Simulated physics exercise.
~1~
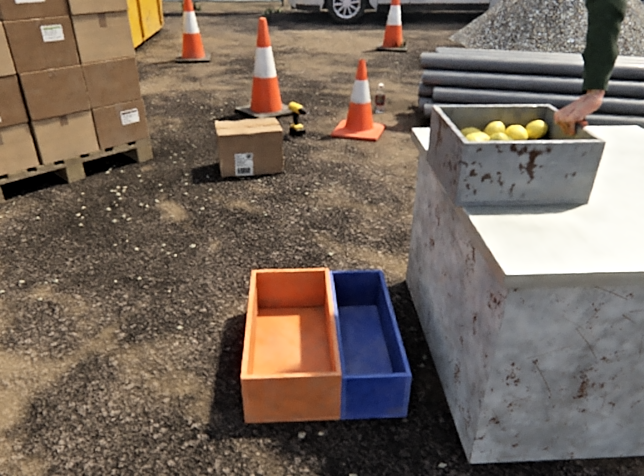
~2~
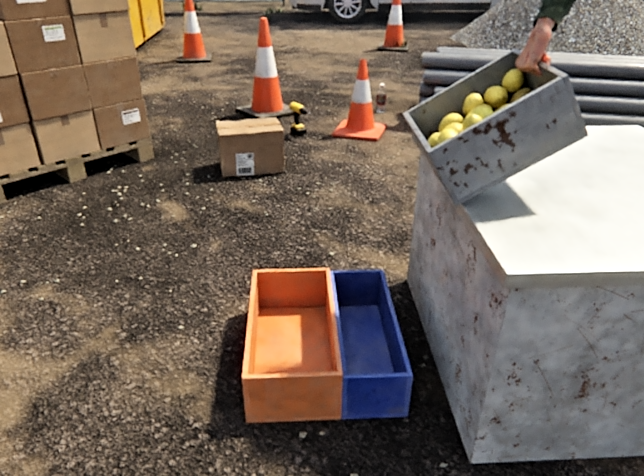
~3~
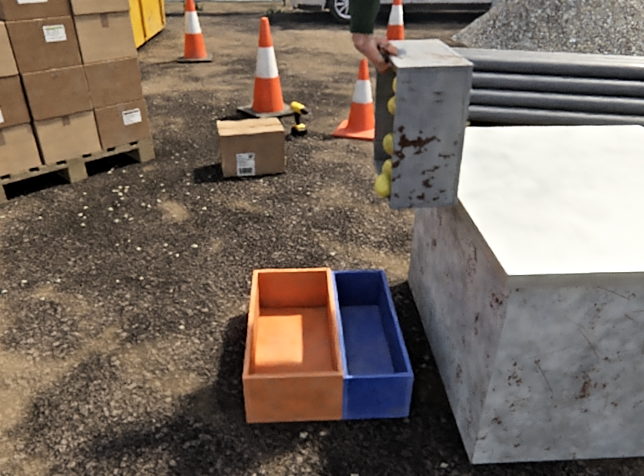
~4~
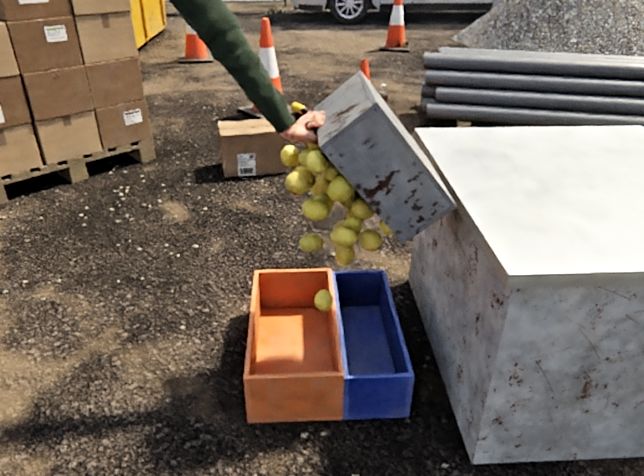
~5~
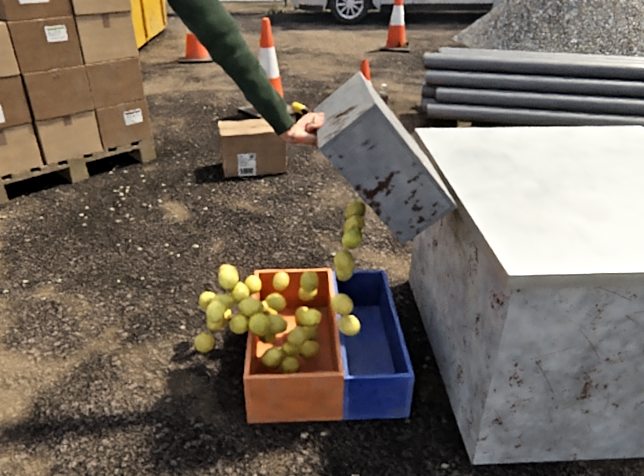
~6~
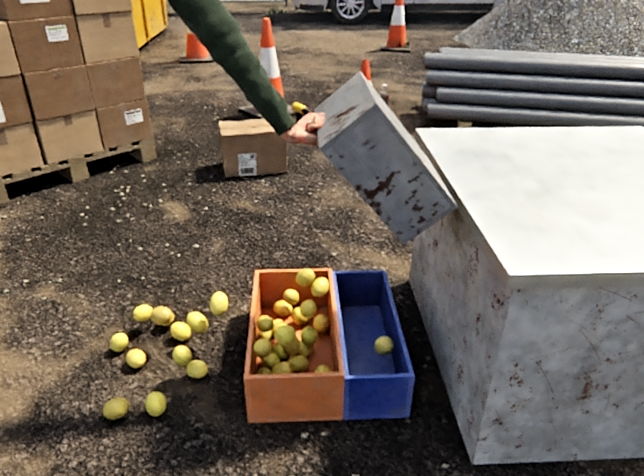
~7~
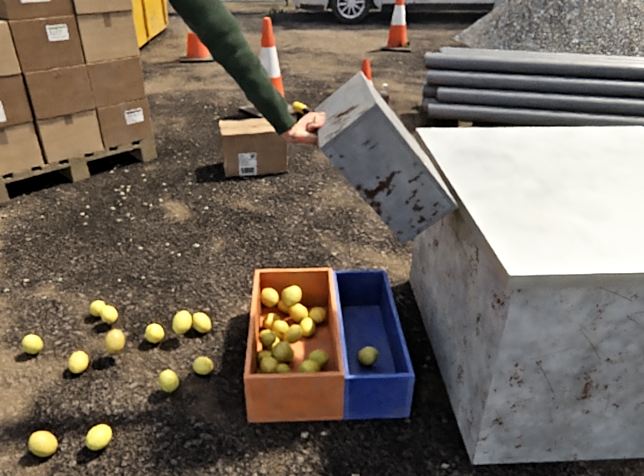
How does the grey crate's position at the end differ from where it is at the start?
At the start the grey crate sits upright on the bench. By the end it is farther left, held steeply tipped over at the bench's edge, above the bins.
In a gravel yard, a hand tips a grey crate, spilling lemons mostly into an orange tub, some on the ground.
